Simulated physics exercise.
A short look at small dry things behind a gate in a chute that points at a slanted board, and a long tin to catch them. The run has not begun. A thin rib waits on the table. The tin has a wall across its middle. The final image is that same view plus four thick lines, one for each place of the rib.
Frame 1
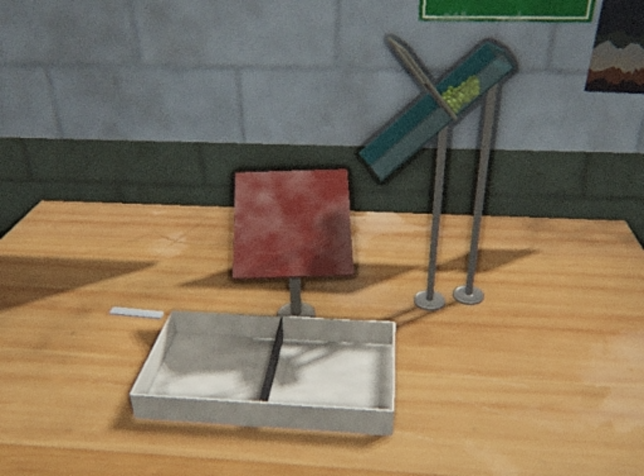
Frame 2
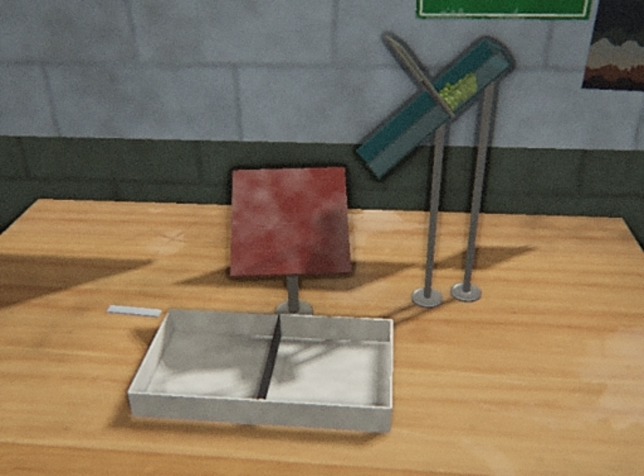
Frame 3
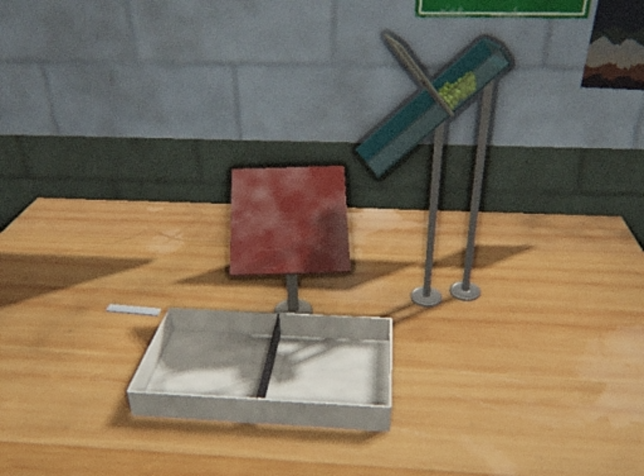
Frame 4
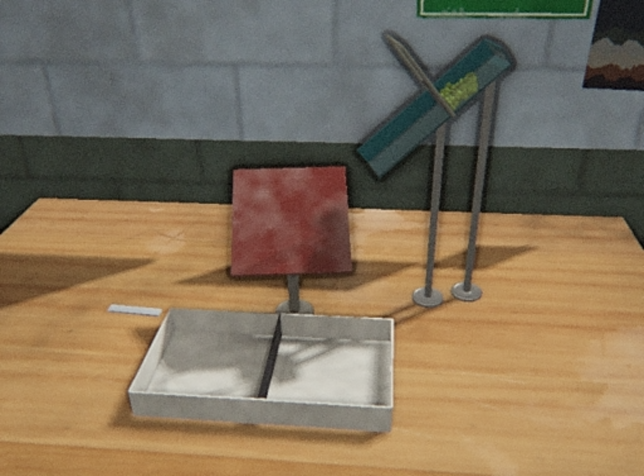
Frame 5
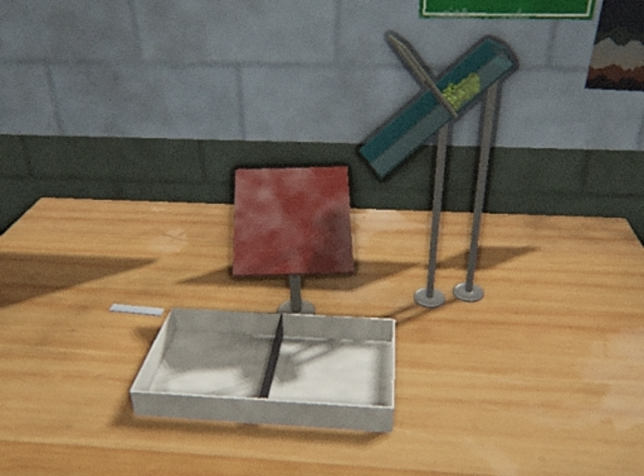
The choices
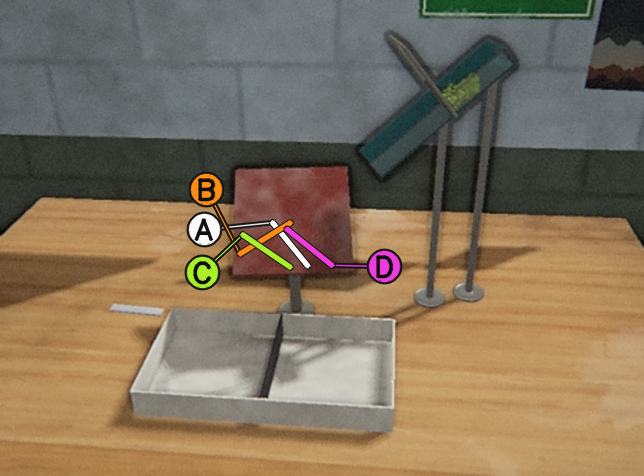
On a wooden table against a block wall, a raised teal chute holds yellow-green peas behind a gate, near a tilted red board and a pale divided tin; nothing moves except a slight shift of the view.
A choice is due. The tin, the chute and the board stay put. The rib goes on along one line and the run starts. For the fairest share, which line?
Take B.
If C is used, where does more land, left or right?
Right.
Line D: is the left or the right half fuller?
Right.
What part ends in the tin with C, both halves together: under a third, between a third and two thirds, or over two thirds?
Over two thirds.
On the marked copy, line A from (272, 222) to (307, 265); line B from (290, 222) to (240, 253); line C from (242, 234) to (290, 267); line D from (286, 229) to (331, 265).
If A is chosen, of what is caught, a stray few in the left half, nearly all in the right.
If B is chosen, of what is caught, about two thirds in the left half, about a third in the right.
If C is chosen, of what is caught, a small part in the left half, most in the right.
If D is chosen, of what is caught, a small part in the left half, nearly all in the right.
